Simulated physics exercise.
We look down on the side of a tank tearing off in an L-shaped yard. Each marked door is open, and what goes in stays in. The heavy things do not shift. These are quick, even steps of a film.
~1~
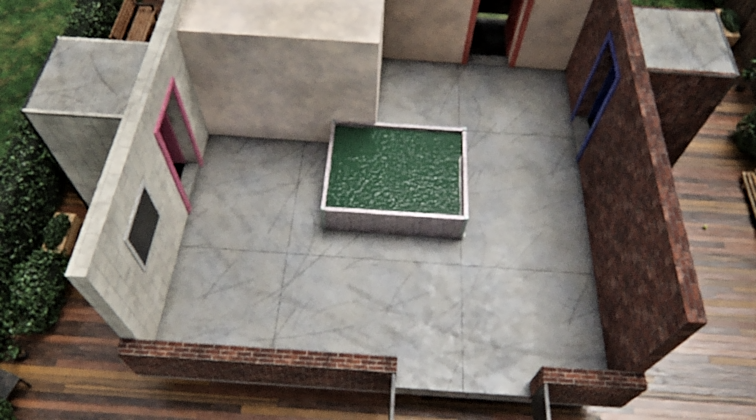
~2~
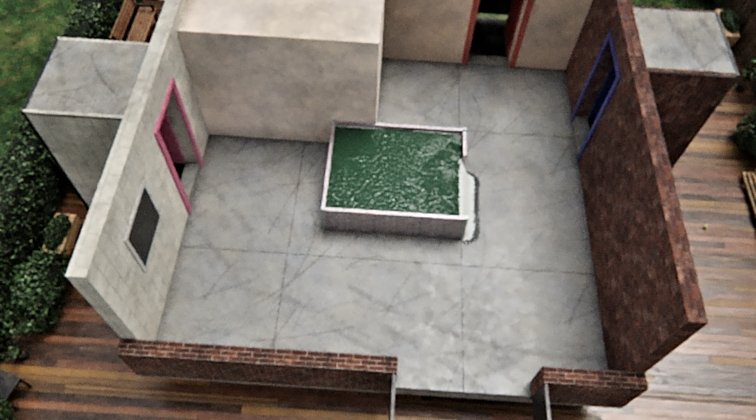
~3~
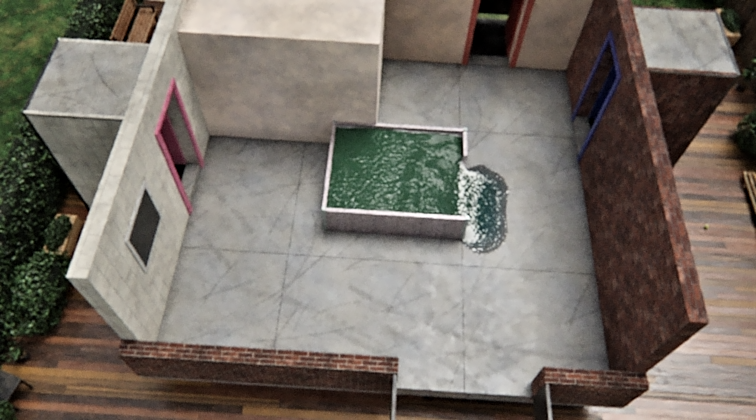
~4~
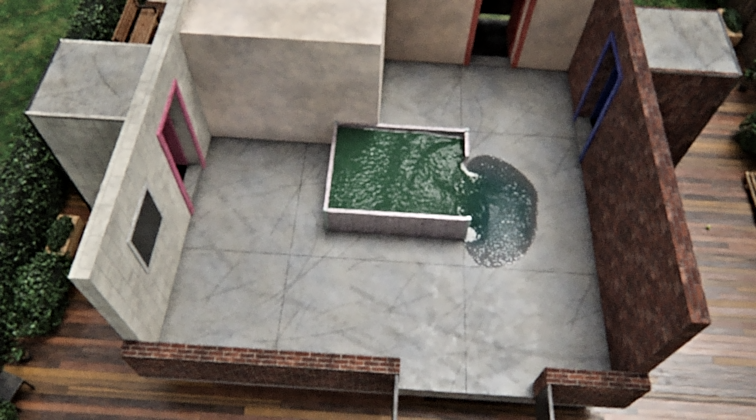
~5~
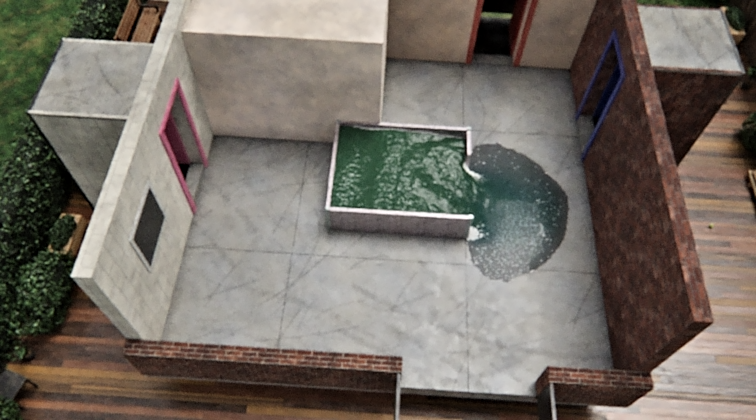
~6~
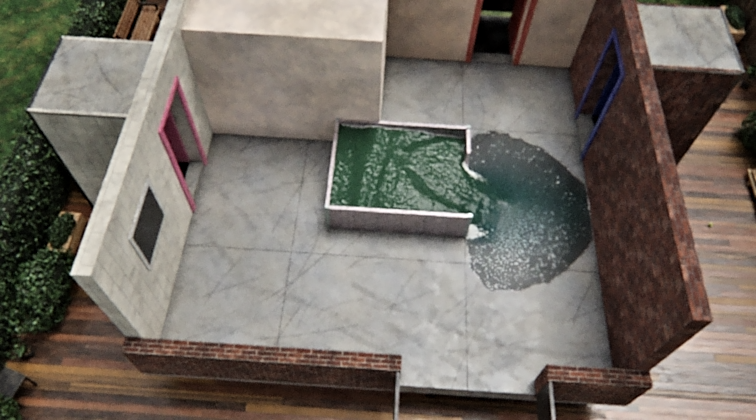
A walled yard held an open tank of still green water until its right side broke open, and the water poured out through the gap, spreading across the grey floor toward the brick wall.
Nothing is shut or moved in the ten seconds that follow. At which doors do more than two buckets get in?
One by one: The blue door stays under that; the pink door stays under that; the red door takes more than that.
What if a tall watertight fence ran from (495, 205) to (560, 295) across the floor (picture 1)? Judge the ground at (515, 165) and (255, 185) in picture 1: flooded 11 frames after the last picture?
One after the other: Wet, no water.
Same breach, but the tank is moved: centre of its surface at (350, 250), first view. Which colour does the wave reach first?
The door marked blue.
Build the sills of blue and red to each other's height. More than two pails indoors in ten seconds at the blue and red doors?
My reading: The blue one takes more, the red one holds.
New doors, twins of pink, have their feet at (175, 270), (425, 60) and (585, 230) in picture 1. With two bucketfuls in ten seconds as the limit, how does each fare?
In turn: Lets less in, stays under, goes over.
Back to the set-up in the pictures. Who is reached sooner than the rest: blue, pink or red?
The blue-painted one.
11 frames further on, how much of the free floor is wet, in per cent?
Roughly 25 per cent.
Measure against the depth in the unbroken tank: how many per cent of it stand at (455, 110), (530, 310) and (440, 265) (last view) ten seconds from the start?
Roughly 12, 10 and 4 per cent, in turn.
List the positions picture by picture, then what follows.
The first frame shows still water in the open tank at (397, 170).
In the second frame, the front is at (469, 239), out from the gap at (460, 198).
In the third frame, water pours out at (461, 200) and has run to (490, 247).
In the fourth frame, water pours out at (462, 201) and has run to (531, 191).
In the fifth frame, water pours out at (464, 200) and has run to (559, 194).
In the sixth frame, water pours out at (464, 198) and has run to (584, 191).
A moment on, water covers 20 % of the floor; the blue door wet at the sill, nothing in, the pink door not reached, the red door not reached.
Next, water covers 25 % of the floor; the blue door wet at the sill, nothing in, the pink door not reached, the red door not reached.
Then, water covers 45 % of the floor; the blue door wet at the sill, nothing in, the pink door not reached, the red door under two buckets in.
Later, water covers 80 % of the floor; the blue door wet at the sill, nothing in, the pink door not reached, the red door over two buckets in.
In the end, water covers 95 % of the floor; the blue door wet at the sill, nothing in, the pink door wet at the sill, nothing in, the red door far over two buckets in.
